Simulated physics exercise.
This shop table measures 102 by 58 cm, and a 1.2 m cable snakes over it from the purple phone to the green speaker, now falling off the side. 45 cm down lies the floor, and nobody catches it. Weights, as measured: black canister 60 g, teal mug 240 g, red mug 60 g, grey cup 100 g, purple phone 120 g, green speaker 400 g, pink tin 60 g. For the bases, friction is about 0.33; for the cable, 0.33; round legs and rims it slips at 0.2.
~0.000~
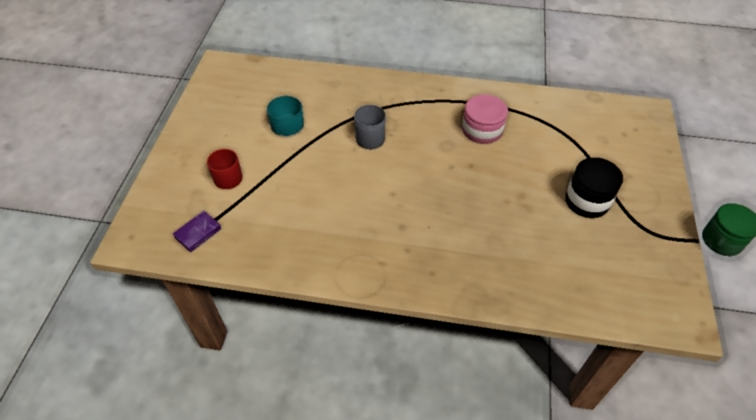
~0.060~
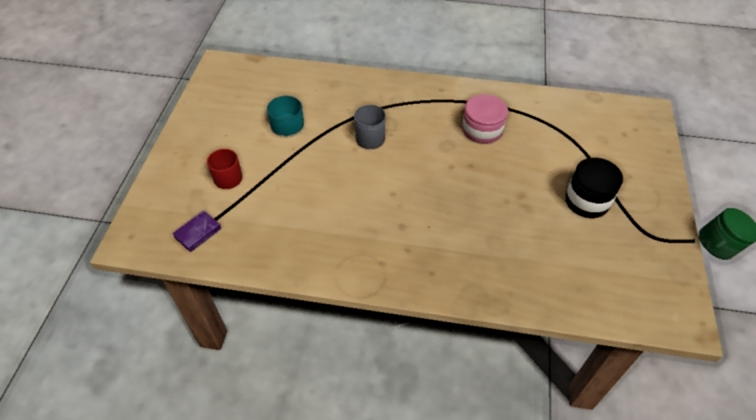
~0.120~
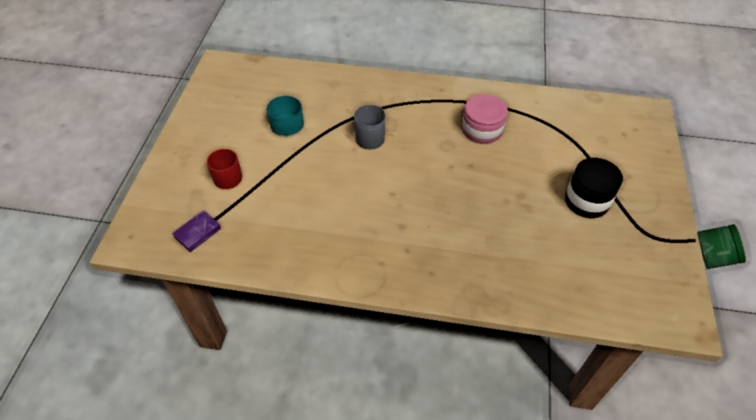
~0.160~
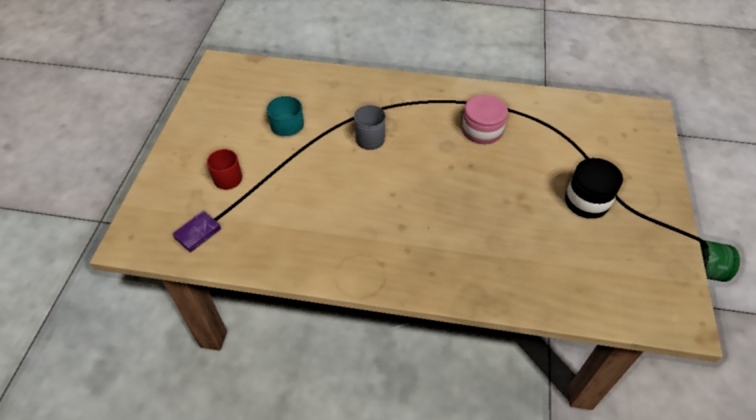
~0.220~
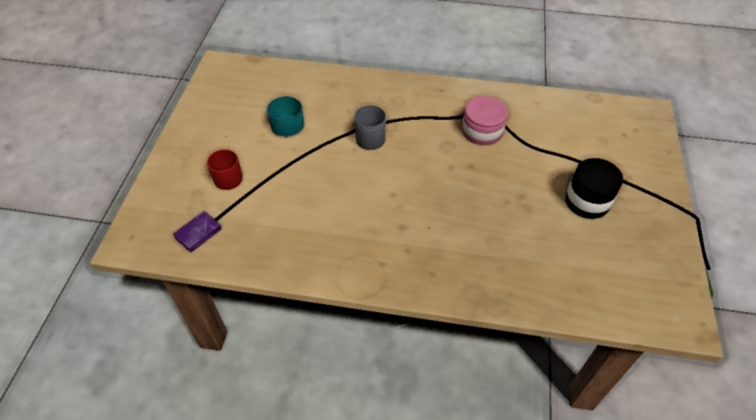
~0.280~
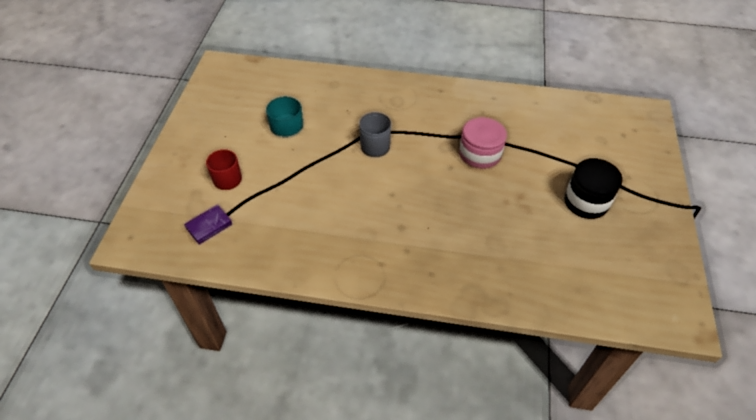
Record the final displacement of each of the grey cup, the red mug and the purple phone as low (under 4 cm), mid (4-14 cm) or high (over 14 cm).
Grey cup - high; red mug - low; purple phone - high.
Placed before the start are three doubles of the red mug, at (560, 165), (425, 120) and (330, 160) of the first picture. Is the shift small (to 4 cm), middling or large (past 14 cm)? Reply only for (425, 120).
There it moves a long way.
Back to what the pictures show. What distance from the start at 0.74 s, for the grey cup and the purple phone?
Grey cup roughly 25 cm, purple phone roughly 30 cm.
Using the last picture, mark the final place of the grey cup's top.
Rest point, last frame: Approx. (441, 218).
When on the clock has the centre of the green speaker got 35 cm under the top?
Answer: 0.36 s on the clock.
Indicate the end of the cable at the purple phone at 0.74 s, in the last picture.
Somewhere around (352, 158) in the final picture.
After 0.5 s, the cable's tail end at (326, 170); purple phone 23 cm off its start, grey cup 22 cm off its start, pink tin 38 cm off its start.
After 0.7 s, the cable's tail end at (352, 158); purple phone 28 cm off its start, grey cup 27 cm off its start, pink tin over the edge.
After 1.0 s, the cable's tail end at (352, 158); purple phone 28 cm off its start at (332, 156), grey cup 27 cm off its start at (441, 218), pink tin over the edge.
After 1.2 s, the cable's tail end at (352, 158); purple phone 28 cm off its start, grey cup 27 cm off its start, pink tin over the edge.
After 2.4 s, the cable's tail end at (352, 158); purple phone 28 cm off its start at (332, 156), grey cup 27 cm off its start at (441, 218), red mug 0 cm off its start at (222, 160), pink tin over the edge.
